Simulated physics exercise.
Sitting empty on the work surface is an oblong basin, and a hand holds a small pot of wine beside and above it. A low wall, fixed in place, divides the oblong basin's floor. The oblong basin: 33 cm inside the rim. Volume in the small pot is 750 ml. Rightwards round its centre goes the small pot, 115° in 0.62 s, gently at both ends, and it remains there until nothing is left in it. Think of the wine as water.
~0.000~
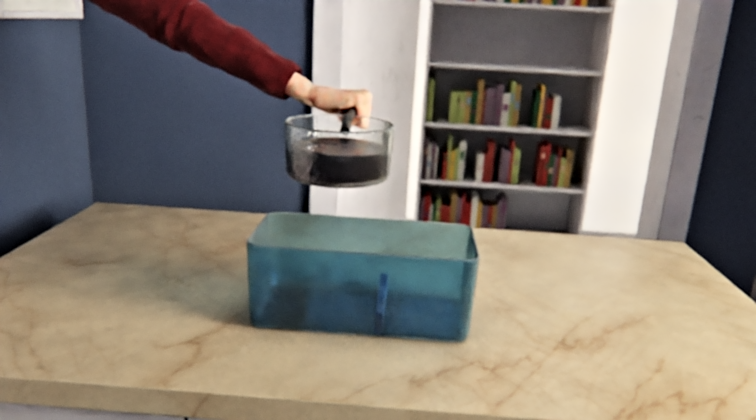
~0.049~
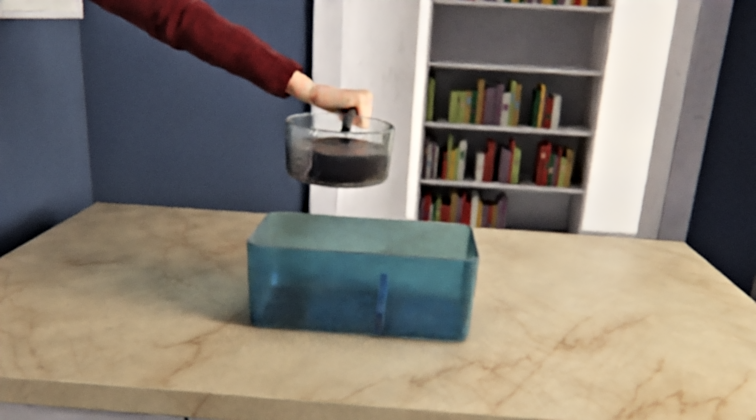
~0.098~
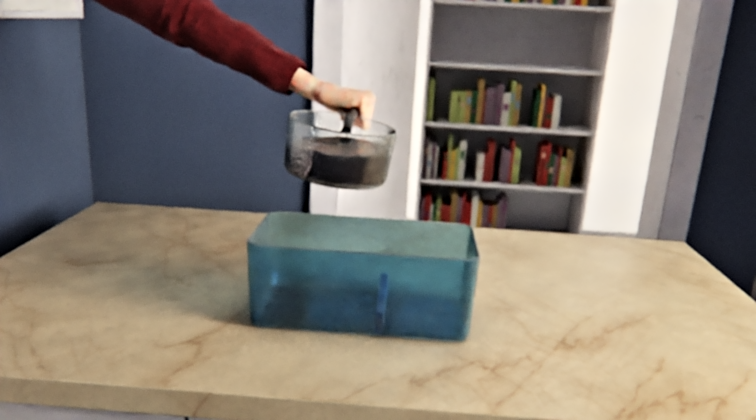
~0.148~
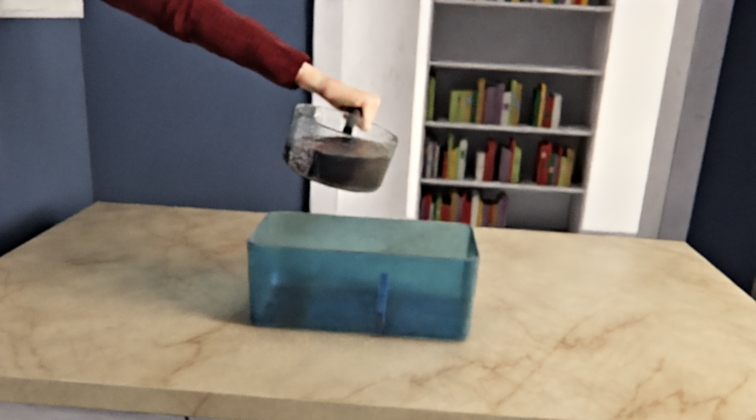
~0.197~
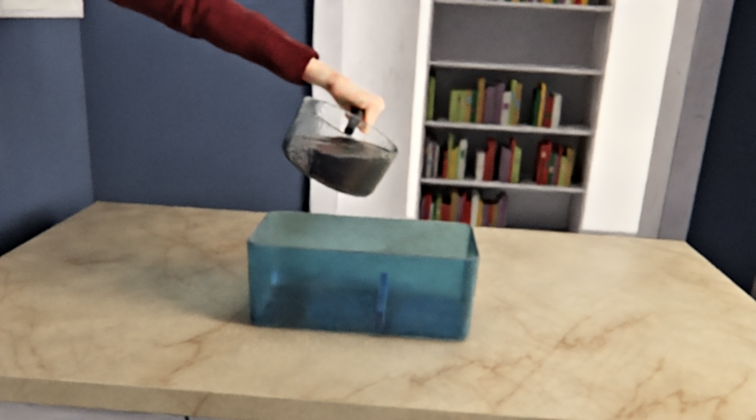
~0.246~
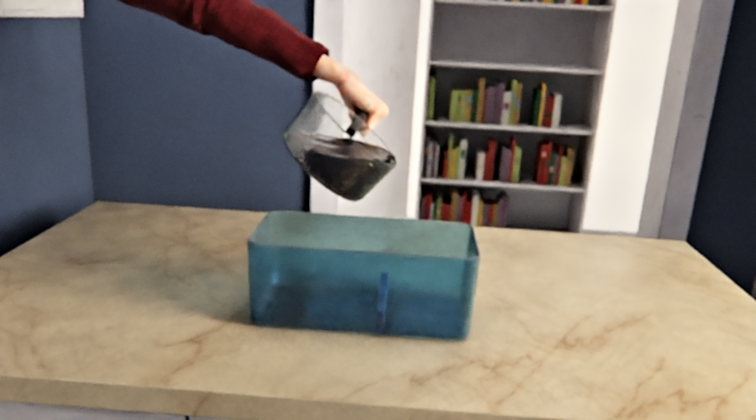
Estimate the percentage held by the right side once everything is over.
I would say 64 per cent.
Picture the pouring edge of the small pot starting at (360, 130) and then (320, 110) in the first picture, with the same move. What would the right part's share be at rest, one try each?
Roughly 35 per cent the first time and 20 per cent the second.
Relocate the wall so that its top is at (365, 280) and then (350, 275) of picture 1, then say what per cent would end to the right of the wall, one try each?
Some 85 in a hundred, then some 90 in a hundred.
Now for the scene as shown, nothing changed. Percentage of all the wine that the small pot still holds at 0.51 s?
Fraction remaining: Approx. 20 per cent.
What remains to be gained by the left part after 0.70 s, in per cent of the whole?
Change: Approx. 12 %.
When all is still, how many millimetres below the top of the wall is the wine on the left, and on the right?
About 26 mm left, about 10 mm right.
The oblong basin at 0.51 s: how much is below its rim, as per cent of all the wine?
I reckon close to 44 percent of it.
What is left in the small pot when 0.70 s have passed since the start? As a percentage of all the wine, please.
Roughly 3 percent remains.
Then, 0.51 s in, the tilt is 106° and 20 per cent is still to pour, 0 is left of the wall and 43 right of it.
Then, 0.70 s in, the tilt is 115° and 3 per cent is still to pour, 21 is left of the wall and 66 right of it.
Then, 0.90 s in, the tilt is 115° and 0 per cent is still to pour, 32 is left of the wall and 66 right of it.
Then, 1.12 s in, the tilt is 115° and 0 per cent is still to pour, 34 is left of the wall and 64 right of it.
Finally, 34 per cent lies left of the wall, 64 right of it and 2 outside.
